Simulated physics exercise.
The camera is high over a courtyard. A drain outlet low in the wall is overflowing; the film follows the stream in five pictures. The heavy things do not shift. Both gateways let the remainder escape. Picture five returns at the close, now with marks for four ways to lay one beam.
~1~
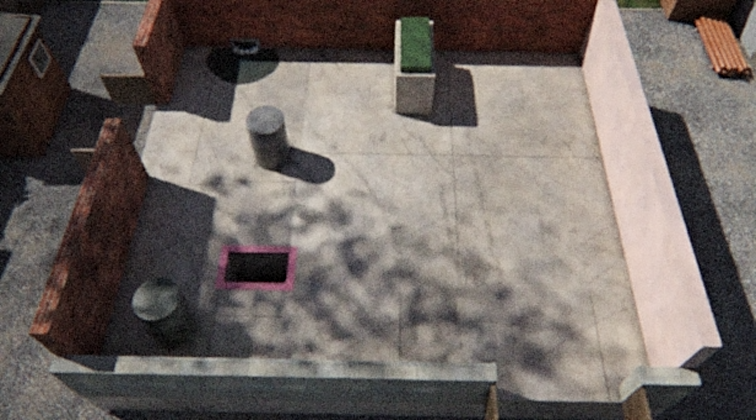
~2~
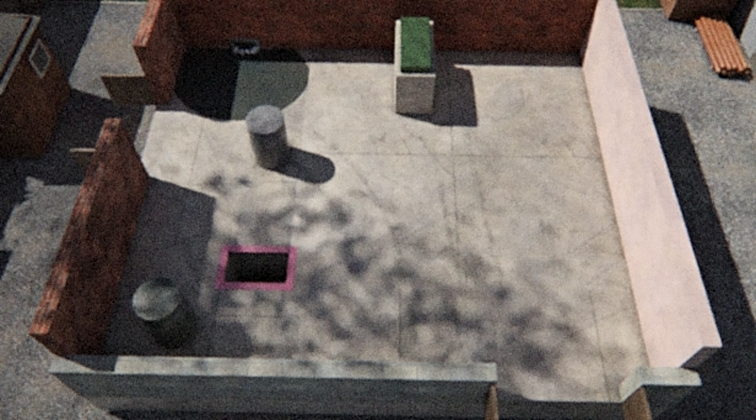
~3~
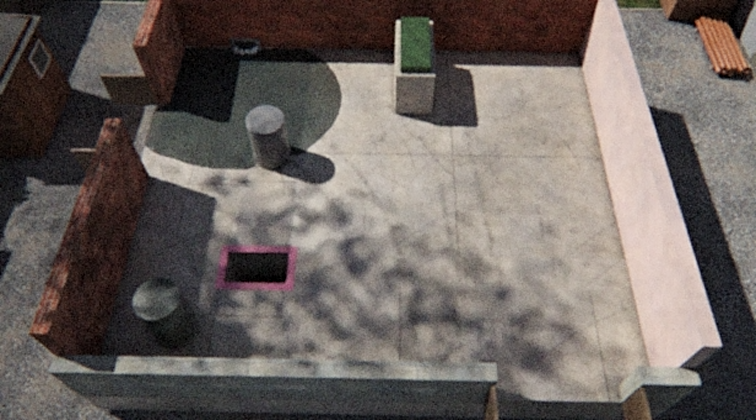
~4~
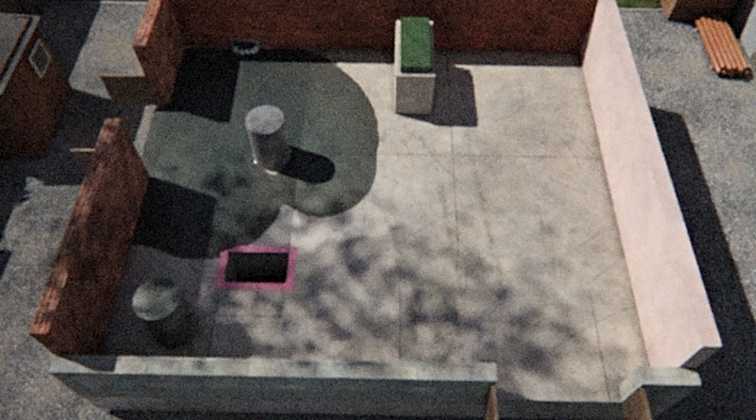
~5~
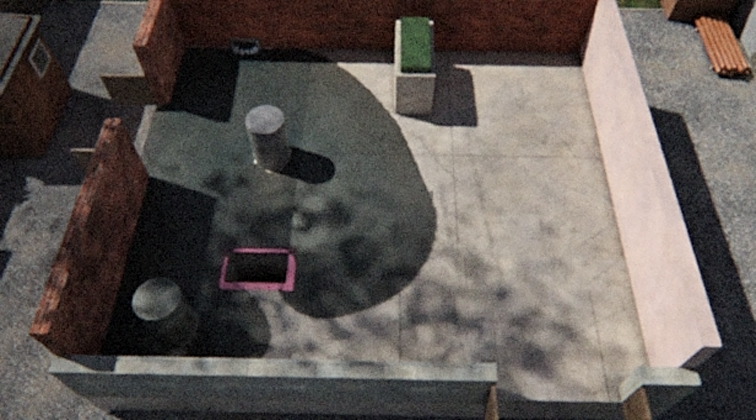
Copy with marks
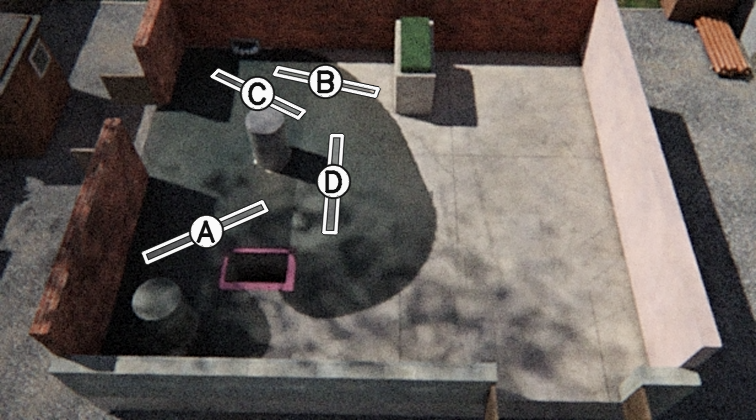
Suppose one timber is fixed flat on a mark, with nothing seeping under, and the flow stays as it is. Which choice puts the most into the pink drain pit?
D beats the others.
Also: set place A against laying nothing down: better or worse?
It is worse.
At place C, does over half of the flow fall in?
No.
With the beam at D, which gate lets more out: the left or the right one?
More leaves on the right.
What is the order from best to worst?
The order is D, B, C, A.
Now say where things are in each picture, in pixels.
The first picture shows outfall at (245, 44); pink drain pit at (257, 267); open gate at (553, 385); open gate at (160, 138); 2 % of the ground under water, visible out to (228, 78); pink drain pit still dry.
In the second picture, 8 % of the ground under water, visible out to (208, 114); pink drain pit still dry.
In the third picture, 16 % of the ground under water, visible out to (191, 162); pink drain pit still dry.
In the fourth picture, 28 % of the ground under water, visible out to (202, 253); pink drain pit still dry.
In the fifth picture, 44 % of the ground under water, visible out to (362, 307); pink drain pit taking water.
In white, A from (145, 257) to (264, 206); B from (276, 70) to (376, 92); C from (215, 73) to (301, 114); D from (329, 232) to (336, 135).
If A is chosen, about 16 % of the stream goes into the pink drain pit, about 81 % out by the gates.
If B is chosen, about 28 % of the stream goes into the pink drain pit, about 69 % out by the gates.
If C is chosen, about 22 % of the stream goes into the pink drain pit, about 75 % out by the gates.
If D is chosen, about 36 % of the stream goes into the pink drain pit, about 61 % out by the gates.
